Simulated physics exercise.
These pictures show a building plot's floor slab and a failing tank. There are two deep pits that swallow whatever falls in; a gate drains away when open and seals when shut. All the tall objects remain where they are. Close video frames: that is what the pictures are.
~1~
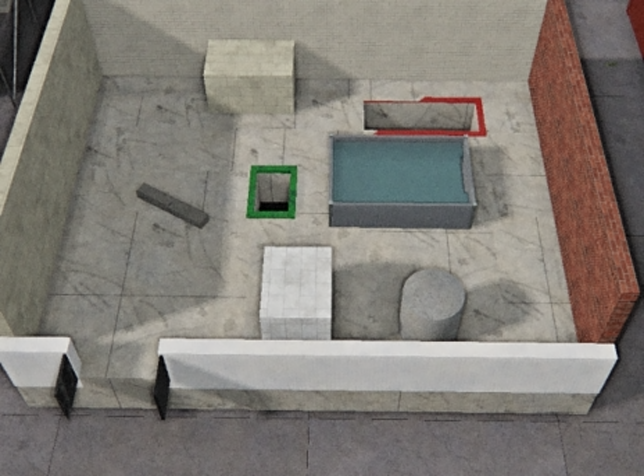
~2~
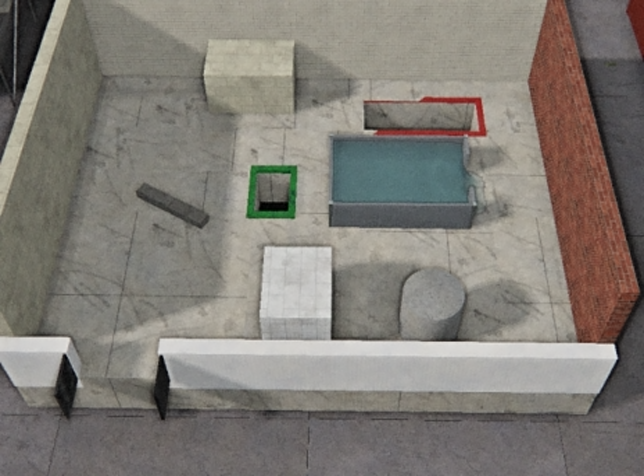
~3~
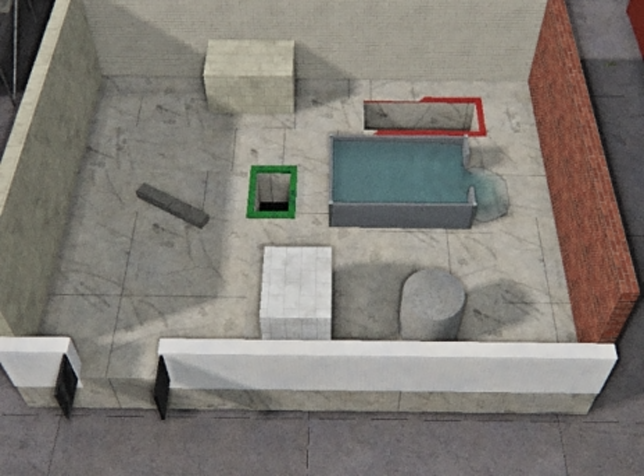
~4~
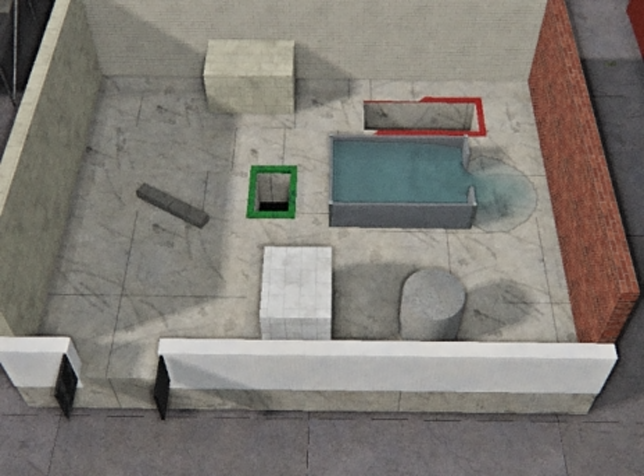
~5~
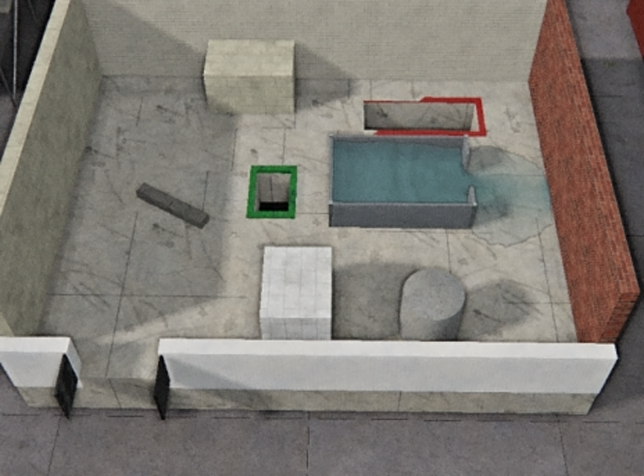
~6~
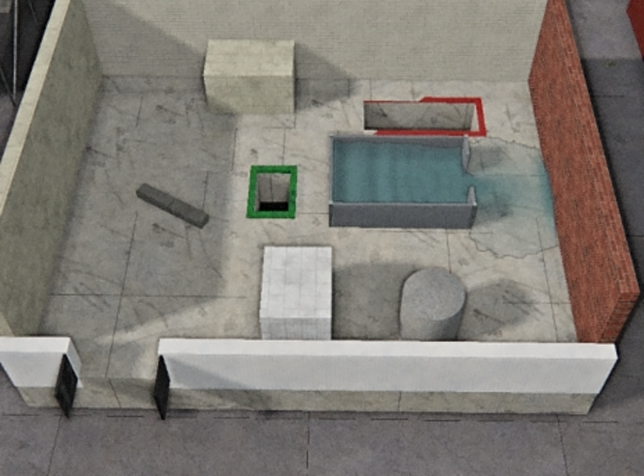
At first, a grey-walled tank of blue-green water sits whole and still on a walled concrete floor, among pale blocks and red- and green-edged openings. Then water pours from a gap in its right side, fans out across the slab to the brick wall, and spreads along it toward the viewer.
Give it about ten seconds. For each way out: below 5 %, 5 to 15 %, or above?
My prediction: The gate pulls in barely a drop - beneath five per cent; the green pit pulls in barely a drop - beneath five per cent; the red pit pulls in a good deal - past fifteen per cent.
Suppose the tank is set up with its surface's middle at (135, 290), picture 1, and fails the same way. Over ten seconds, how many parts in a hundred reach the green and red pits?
Parts in a hundred: Green 8, red 8.
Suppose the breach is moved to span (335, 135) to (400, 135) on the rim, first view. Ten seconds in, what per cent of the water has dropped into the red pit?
Red 55 %.
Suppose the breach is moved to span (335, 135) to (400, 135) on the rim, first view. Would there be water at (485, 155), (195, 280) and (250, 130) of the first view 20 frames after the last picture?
First spot spared, second spot spared, third spot submerged.
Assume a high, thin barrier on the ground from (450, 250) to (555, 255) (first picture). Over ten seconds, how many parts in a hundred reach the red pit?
The red pit takes 25 per cent.
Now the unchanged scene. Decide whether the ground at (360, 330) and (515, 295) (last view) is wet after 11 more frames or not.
Spared, soaked.
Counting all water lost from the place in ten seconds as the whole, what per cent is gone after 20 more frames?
Close to 10 %.
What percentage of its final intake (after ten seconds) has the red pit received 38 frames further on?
About 55 per cent.
A moment on, water covers 10 % of the floor; the gate 0 %, the green pit 0 %, the red pit 0 %.
Next, water covers 15 % of the floor; the gate 0 %, the green pit 0 %, the red pit 0 %.
Then, water covers 25 % of the floor; the gate 0 %, the green pit 0 %, the red pit 3 %.
Later, water covers 35 % of the floor; the gate 0 %, the green pit 0 %, the red pit 13 %.
In the end, water covers 45 % of the floor; the gate 0 %, the green pit 0 %, the red pit 23 %.
